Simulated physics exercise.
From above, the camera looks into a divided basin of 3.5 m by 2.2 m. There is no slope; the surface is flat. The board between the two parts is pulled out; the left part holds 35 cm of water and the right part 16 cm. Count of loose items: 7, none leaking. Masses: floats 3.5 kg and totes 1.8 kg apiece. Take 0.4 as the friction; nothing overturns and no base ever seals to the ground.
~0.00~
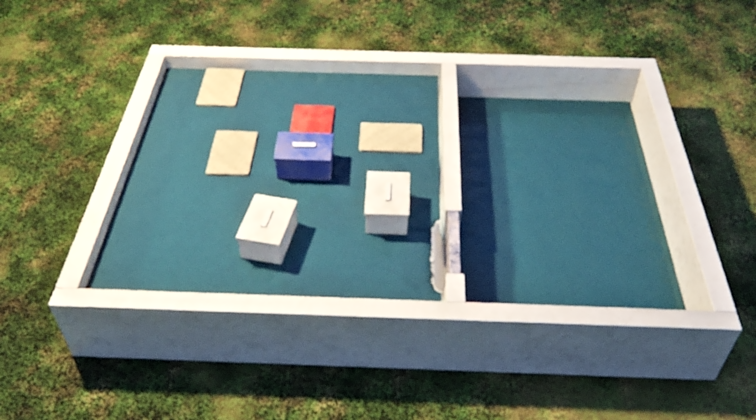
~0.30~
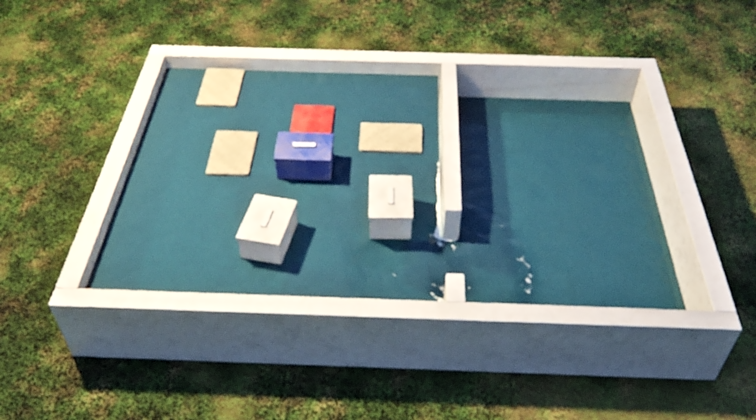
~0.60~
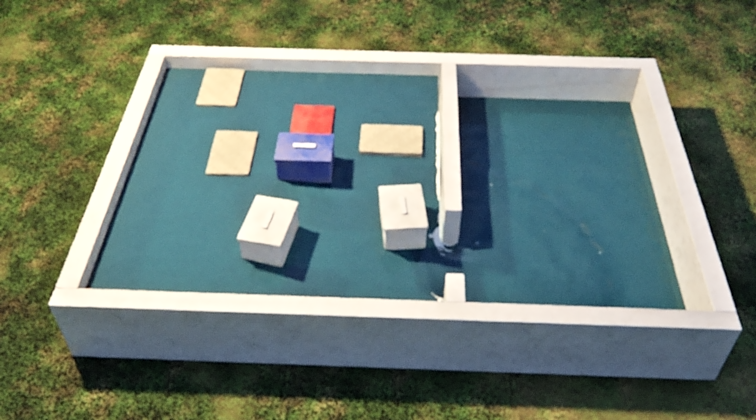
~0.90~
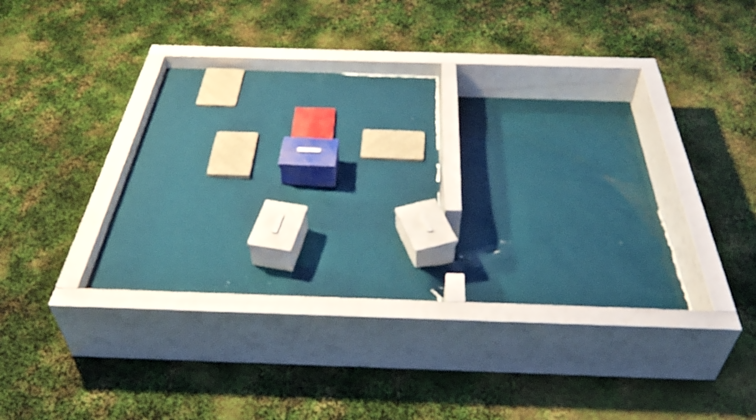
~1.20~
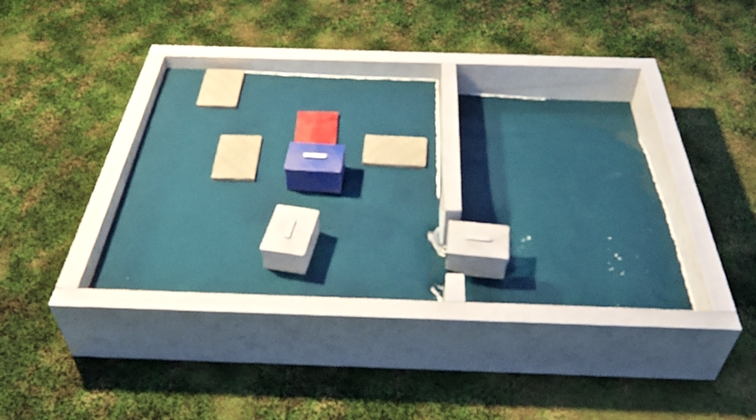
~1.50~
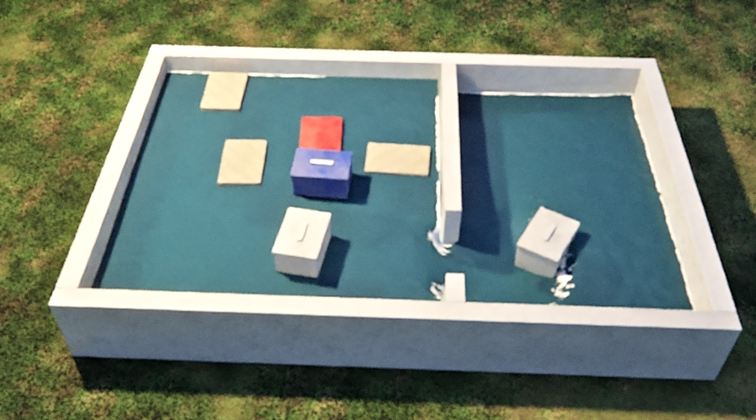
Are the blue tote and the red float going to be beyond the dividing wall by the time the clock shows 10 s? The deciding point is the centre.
Going by the centre, the blue tote stays on the near side and the red float stays on the near side.
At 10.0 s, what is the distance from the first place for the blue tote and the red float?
50 cm, then 20 cm, roughly.
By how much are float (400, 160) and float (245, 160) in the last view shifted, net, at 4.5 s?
They've ended up 40 cm and 20 cm away, in that order.
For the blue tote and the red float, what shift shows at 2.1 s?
I'd guess about 30 cm and 20 cm by that point.
After 2.1 s the blue tote is near (336, 174), 0.3 m from its start, afloat; the red float is near (331, 144), 0.2 m from its start, afloat; 1 of 7 are over the mark; 7 afloat.
After 4.5 s the blue tote is near (320, 193), 0.4 m from its start, afloat; the red float is near (337, 151), 0.3 m from its start, afloat; 1 of 7 are over the mark; 7 afloat.
After 7.0 s the blue tote is near (278, 189), 0.4 m from its start, afloat; the red float is near (330, 145), 0.2 m from its start, afloat; 1 of 7 are over the mark; 7 afloat.
After 10.0 s the blue tote is near (260, 198), 0.5 m from its start, afloat; the red float is near (323, 150), 0.2 m from its start, afloat; 1 of 7 are over the mark; 7 afloat.
